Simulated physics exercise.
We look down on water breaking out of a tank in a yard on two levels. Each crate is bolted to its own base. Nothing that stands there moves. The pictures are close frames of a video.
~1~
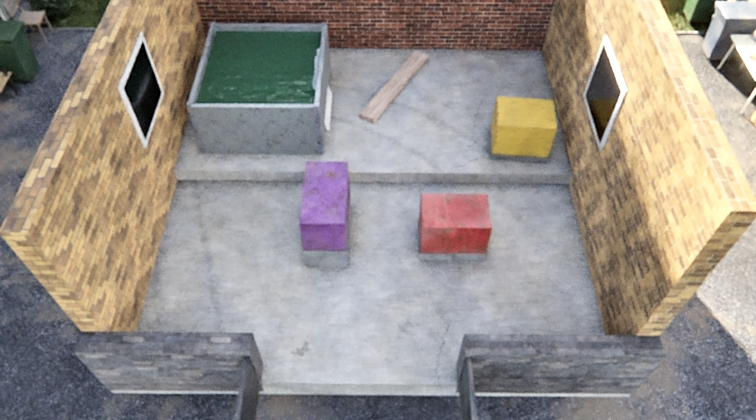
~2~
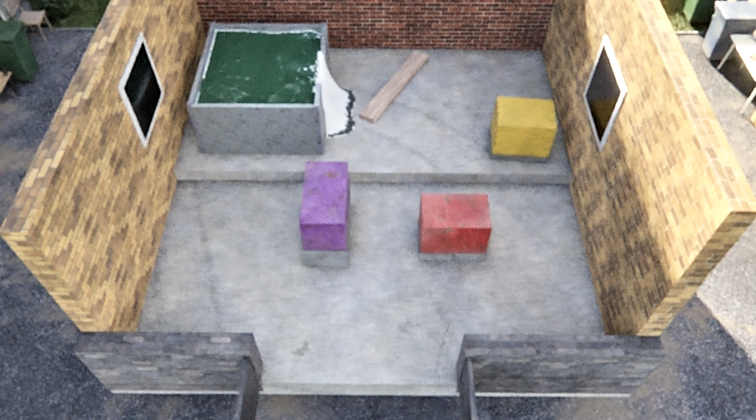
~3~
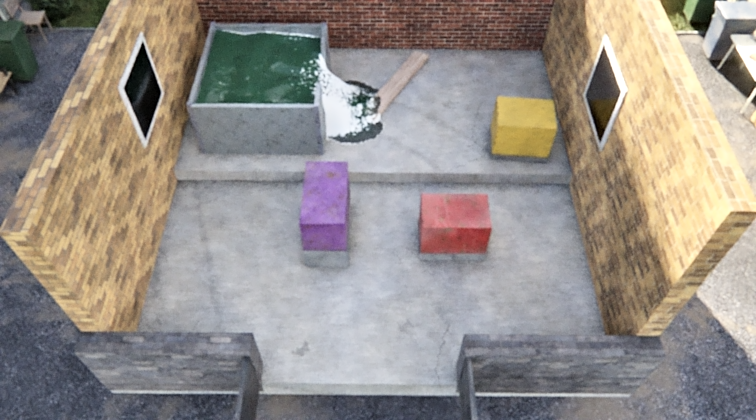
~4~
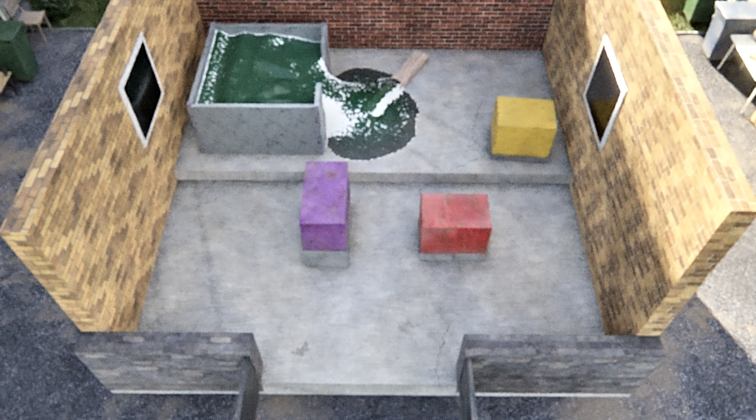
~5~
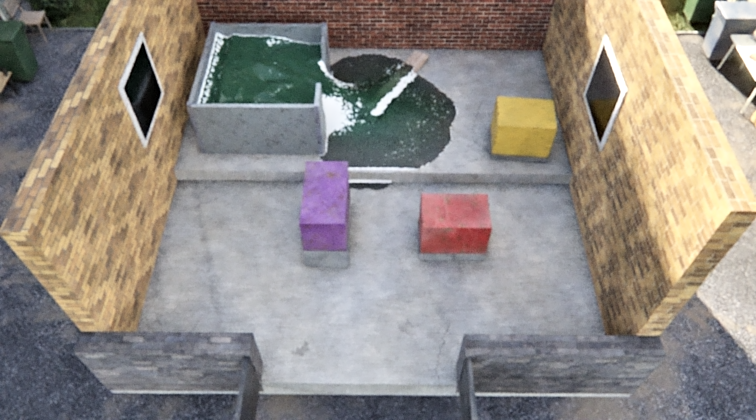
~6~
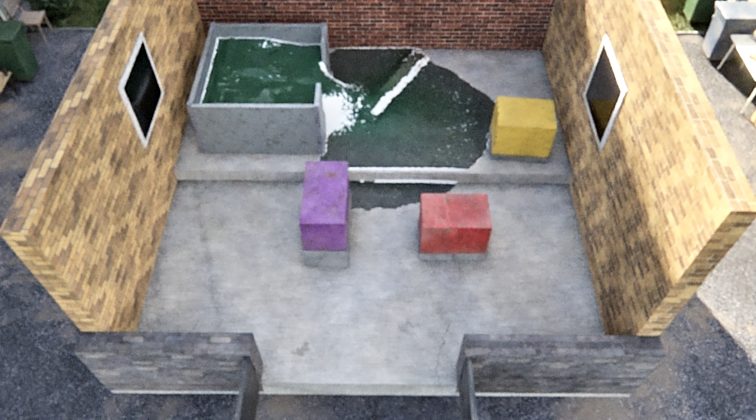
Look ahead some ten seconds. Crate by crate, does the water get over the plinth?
In the end: The red crate gets wet; the purple crate stays dry; the yellow crate gets wet.
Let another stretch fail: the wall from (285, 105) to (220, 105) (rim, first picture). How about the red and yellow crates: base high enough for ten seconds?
The red crate is spared, the yellow crate is spared.
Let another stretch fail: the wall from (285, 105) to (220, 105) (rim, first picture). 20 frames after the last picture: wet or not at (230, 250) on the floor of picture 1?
Verdict: Flooded.
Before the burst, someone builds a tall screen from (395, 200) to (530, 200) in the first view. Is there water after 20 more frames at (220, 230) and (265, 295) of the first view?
One after the other: Dry, free of water.
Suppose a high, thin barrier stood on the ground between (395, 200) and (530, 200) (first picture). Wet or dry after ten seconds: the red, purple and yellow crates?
Red crate keeps dry, purple crate is safe, yellow crate is topped.
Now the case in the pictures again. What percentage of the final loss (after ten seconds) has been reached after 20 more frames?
Roughly 0 per cent.
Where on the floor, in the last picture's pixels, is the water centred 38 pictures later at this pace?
Near (399, 155).
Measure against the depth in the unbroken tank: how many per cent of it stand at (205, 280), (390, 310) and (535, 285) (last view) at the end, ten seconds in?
In turn 6, 12 and 12 in a hundred.
A moment on, water covers 40 % of the floor; the red crate water round its plinth, the purple crate water round its plinth, the yellow crate water round its plinth.
Next, water covers 50 % of the floor; the red crate water round its plinth, the purple crate water round its plinth, the yellow crate water round its plinth.
Then, water covers 60 % of the floor; the red crate water round its plinth, the purple crate water round its plinth, the yellow crate water round its plinth.
Later, water covers 90 % of the floor; the red crate water round its plinth, the purple crate water round its plinth, the yellow crate water round its plinth.
In the end, water covers 95 % of the floor; the red crate was topped, the purple crate stayed above the water, the yellow crate was topped.
